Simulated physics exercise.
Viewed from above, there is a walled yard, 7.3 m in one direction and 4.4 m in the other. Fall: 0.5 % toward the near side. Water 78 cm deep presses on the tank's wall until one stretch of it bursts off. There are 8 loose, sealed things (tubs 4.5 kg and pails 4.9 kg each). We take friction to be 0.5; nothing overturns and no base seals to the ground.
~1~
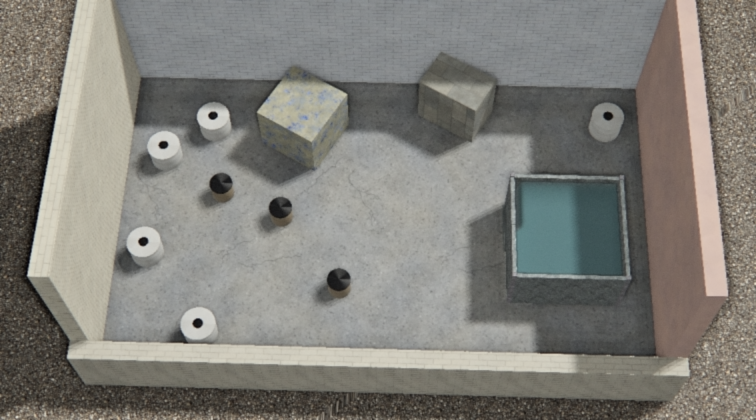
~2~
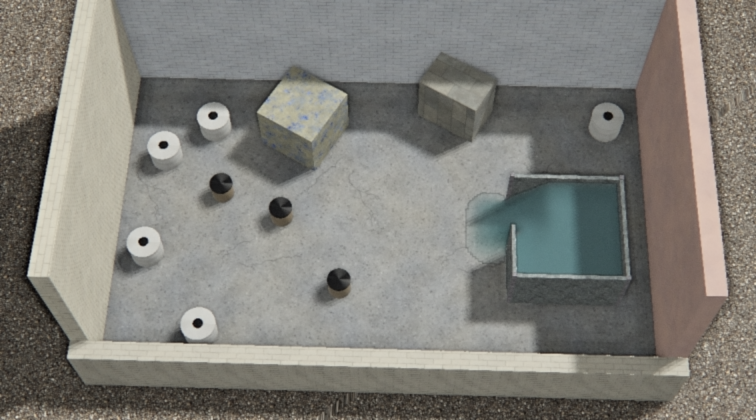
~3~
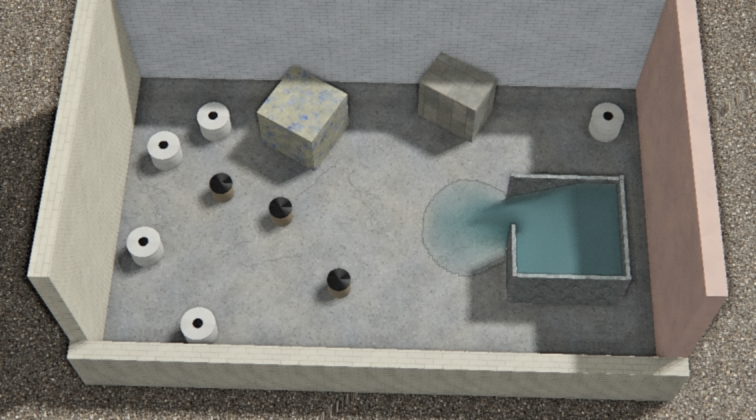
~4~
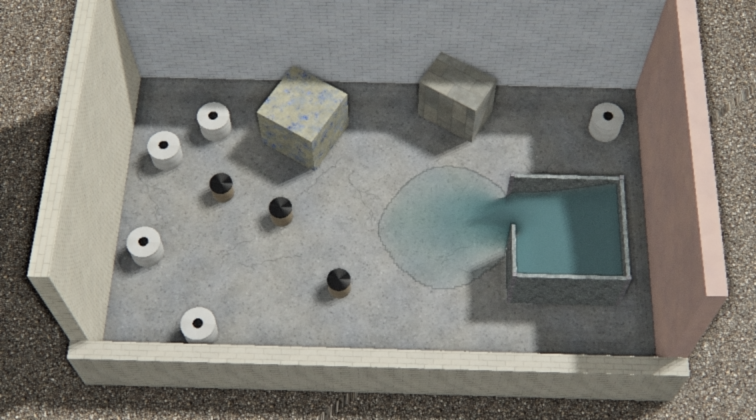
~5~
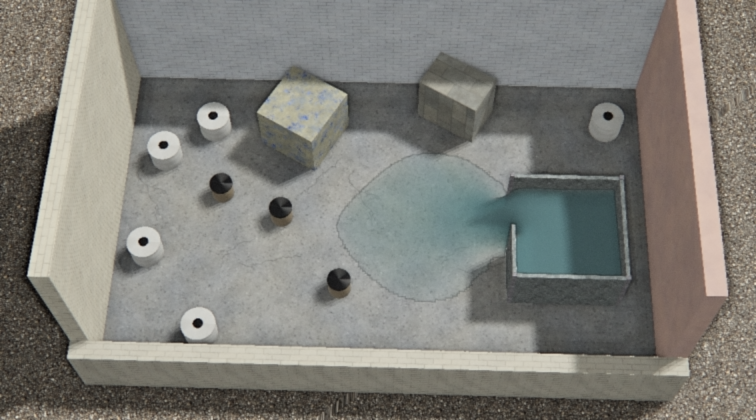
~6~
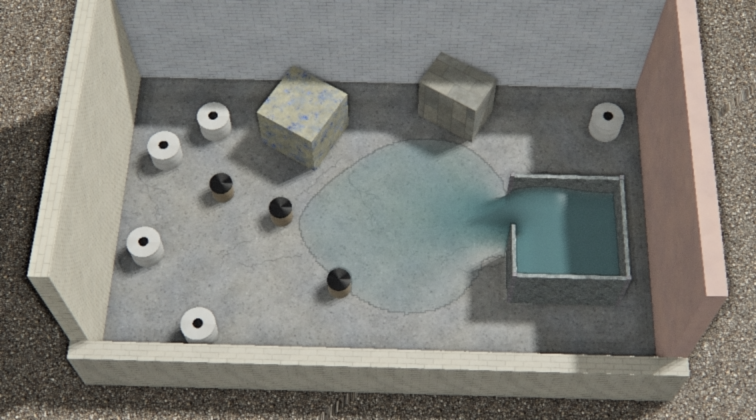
In this clip, seen from above, water pours through an opening in the left side of a square tank and spreads leftward across a walled yard's floor, reaching dark pails while the pails, white tubs and two blocks stay still.
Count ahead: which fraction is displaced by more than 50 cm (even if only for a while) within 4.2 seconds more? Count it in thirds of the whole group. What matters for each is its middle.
I expect the share moved that far will be two thirds or over.
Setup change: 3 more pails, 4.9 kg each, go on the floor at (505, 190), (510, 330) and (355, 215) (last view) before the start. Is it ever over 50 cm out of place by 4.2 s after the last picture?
Result, one by one: Not exceeded, not exceeded and exceeded.
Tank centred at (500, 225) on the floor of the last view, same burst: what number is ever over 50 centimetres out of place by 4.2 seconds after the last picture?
In that case the number is 6.
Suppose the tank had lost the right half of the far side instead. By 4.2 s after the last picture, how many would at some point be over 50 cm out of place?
The count would be 1.
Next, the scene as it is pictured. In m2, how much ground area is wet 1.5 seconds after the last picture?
Roughly 21 m2.
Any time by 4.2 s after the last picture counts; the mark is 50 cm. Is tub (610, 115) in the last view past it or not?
Result: Below the line.
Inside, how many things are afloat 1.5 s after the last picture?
My tally comes to 4.
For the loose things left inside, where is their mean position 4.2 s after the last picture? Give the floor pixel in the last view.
The centre sits near (251, 223).
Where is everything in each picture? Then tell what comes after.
The first picture shows a tub at (144, 242) rests on the ground; a tub at (198, 323), on the bottom; 2.0 m2 under water; 0 of 8 have shifted.
The second picture shows a tub at (144, 242), on the bottom; a tub at (198, 323) rests on the ground; 2.5 m2 under water; 0 of 8 have shifted.
The third picture shows a tub at (144, 242) rests on the ground; a tub at (198, 323), on the bottom; 3.3 m2 under water; 0 of 8 have shifted.
The fourth picture shows a tub at (144, 242) rests on the ground; a tub at (198, 323) rests on the ground; 4.4 m2 under water; 0 of 8 have shifted.
The fifth picture shows a tub at (144, 242), on the bottom; a tub at (198, 323), on the bottom; water covers 5.7 m2; 0 of 8 have shifted.
The sixth picture shows a tub at (144, 242), on the bottom; a tub at (198, 323) rests on the ground; 7.3 m2 under water; 0 of 8 have shifted.
Then, 0.4 s after the last picture 0 of 8 are over 50 cm from their spots; 0 afloat.
Then, 1.5 s after the last picture 3 of 8 are over 50 cm from their spots; 4 afloat.
Then, 2.8 s after the last picture 5 of 8 are over 50 cm from their spots; 5 afloat.
Then, 4.2 s after the last picture 7 of 8 are over 50 cm from their spots, and 7 have been at some point; 7 afloat.
